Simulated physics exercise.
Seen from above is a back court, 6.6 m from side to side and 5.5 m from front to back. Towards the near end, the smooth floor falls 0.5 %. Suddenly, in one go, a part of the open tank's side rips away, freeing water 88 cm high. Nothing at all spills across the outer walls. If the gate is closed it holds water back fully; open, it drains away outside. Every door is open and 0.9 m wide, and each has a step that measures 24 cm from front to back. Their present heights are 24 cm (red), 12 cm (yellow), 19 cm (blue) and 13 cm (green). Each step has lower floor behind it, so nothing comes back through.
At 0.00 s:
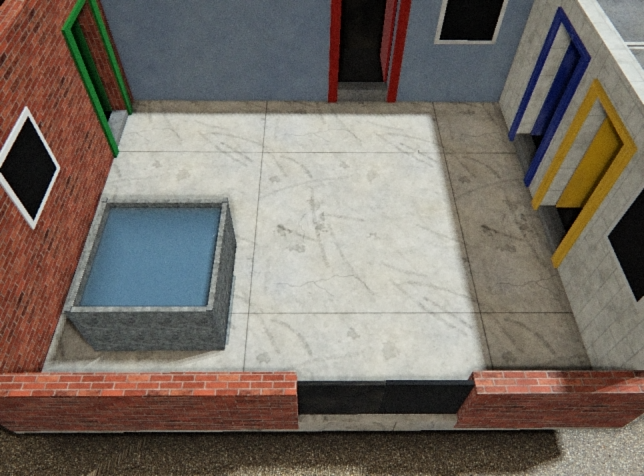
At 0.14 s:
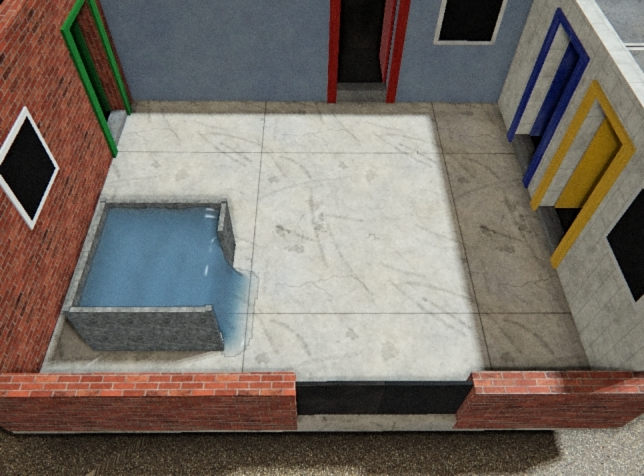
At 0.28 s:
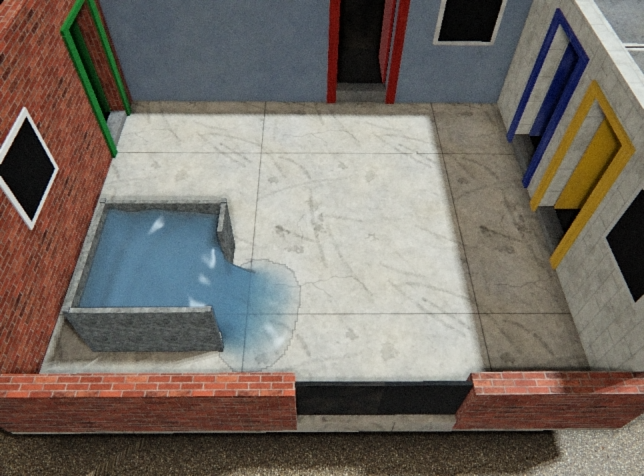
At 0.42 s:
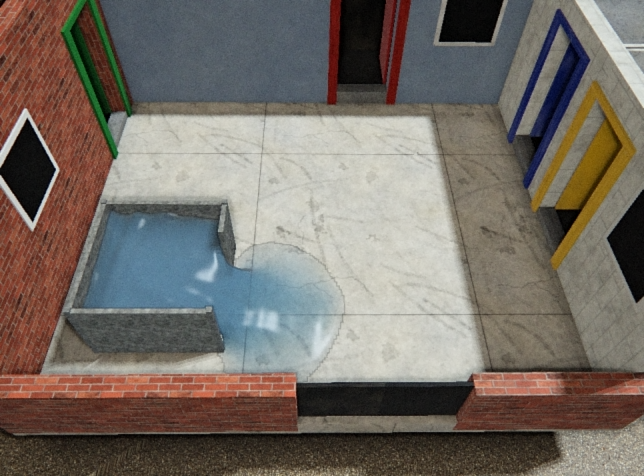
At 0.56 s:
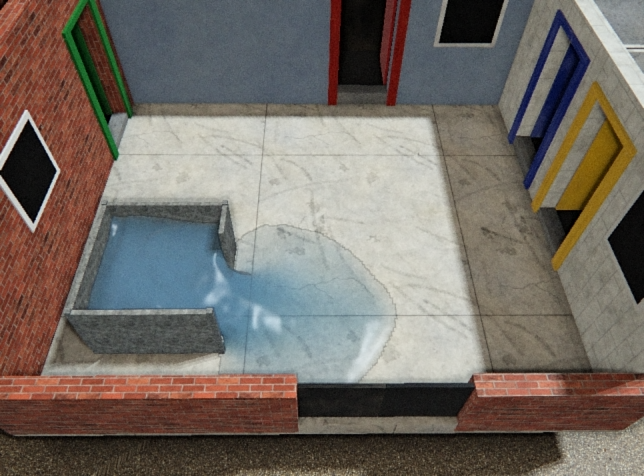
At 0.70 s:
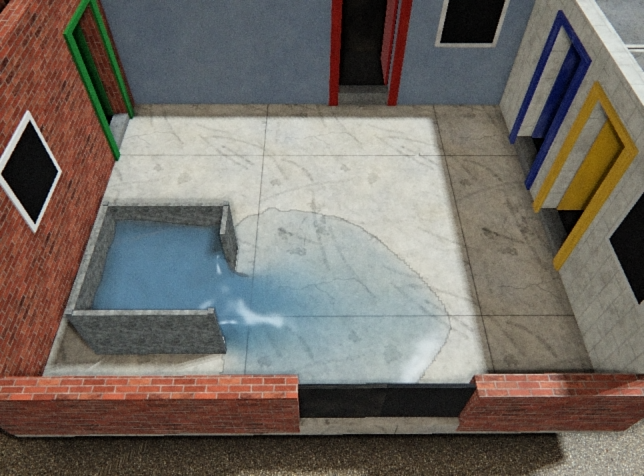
Blue water sits still in a grey open tank at the left of a walled court seen from above, until part of the tank's right side gives way and the water pours out. Around the pale, smooth floor are a green doorway at left, a red one at the back, and blue and yellow ones at right. The shallow sheet spreads rightward and toward the near wall, widening steadily, while the view stays fixed.
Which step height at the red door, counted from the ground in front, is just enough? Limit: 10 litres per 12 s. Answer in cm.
A height of roughly 8.5 cm is just enough.
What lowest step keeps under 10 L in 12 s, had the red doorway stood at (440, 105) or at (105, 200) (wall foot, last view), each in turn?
Roughly 18 cm for the first and 7.0 cm for the second.
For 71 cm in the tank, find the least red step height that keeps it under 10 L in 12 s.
A step of about 6.5 cm does it.
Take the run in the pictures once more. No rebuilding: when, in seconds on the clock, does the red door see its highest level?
Roughly at 5.0 s.
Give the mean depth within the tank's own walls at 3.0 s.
The mean depth is about 21 cm.
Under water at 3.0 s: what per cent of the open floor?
Wet: Close to 50 %.
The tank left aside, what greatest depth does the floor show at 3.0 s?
Max depth: Around 28 cm.
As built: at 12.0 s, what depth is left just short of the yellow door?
The depth there is around 5.0 cm.
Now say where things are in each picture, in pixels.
In the first picture, the open tank at (155, 255) is whole and still, 88 cm deep; the red door at (366, 52) is dry.
In the second picture, the gap is at (220, 294), the front 0.3 m out at (251, 294); the back of the open tank holds 88 cm.
In the third picture, water pours out at (220, 298) and has run 0.9 m, to (291, 310); about 13 cm deep outside, 80 cm at the back.
In the fourth picture, water pours out at (221, 300) and has run 1.5 m, to (338, 307); about 10 cm deep outside, 75 cm at the back.
In the fifth picture, water pours out at (222, 301) and has run 2.1 m, to (387, 328); about 6 cm deep outside, 75 cm at the back.
In the sixth picture, the front is at (441, 333), 2.7 m from the gap at (223, 302); 6.2 m2 of floor is wet, 67 cm left at the back; 2.8 m in a straight line remain to the red door at (367, 55).
After 1.4 s water covers 40 % of the floor, deepest (39 cm) near (597, 402); it has not reached the red door.
After 3.0 s water covers 50 % of the floor, deepest (28 cm) near (520, 345); it has not reached the red door.
After 12.0 s water covers 100 % of the floor, deepest (13 cm) near (34, 406); 4 cm at the red door, 0 litres in over its 24 cm step.
At the red door as built, the water arrived by 4.2 s and peaked near 14 cm at 4.8 s.
With a step of 7 cm, 16 litres would have come in within the 12 s; with 9.5 cm, 7 litres. So under 10 litres takes about 8.5 cm.
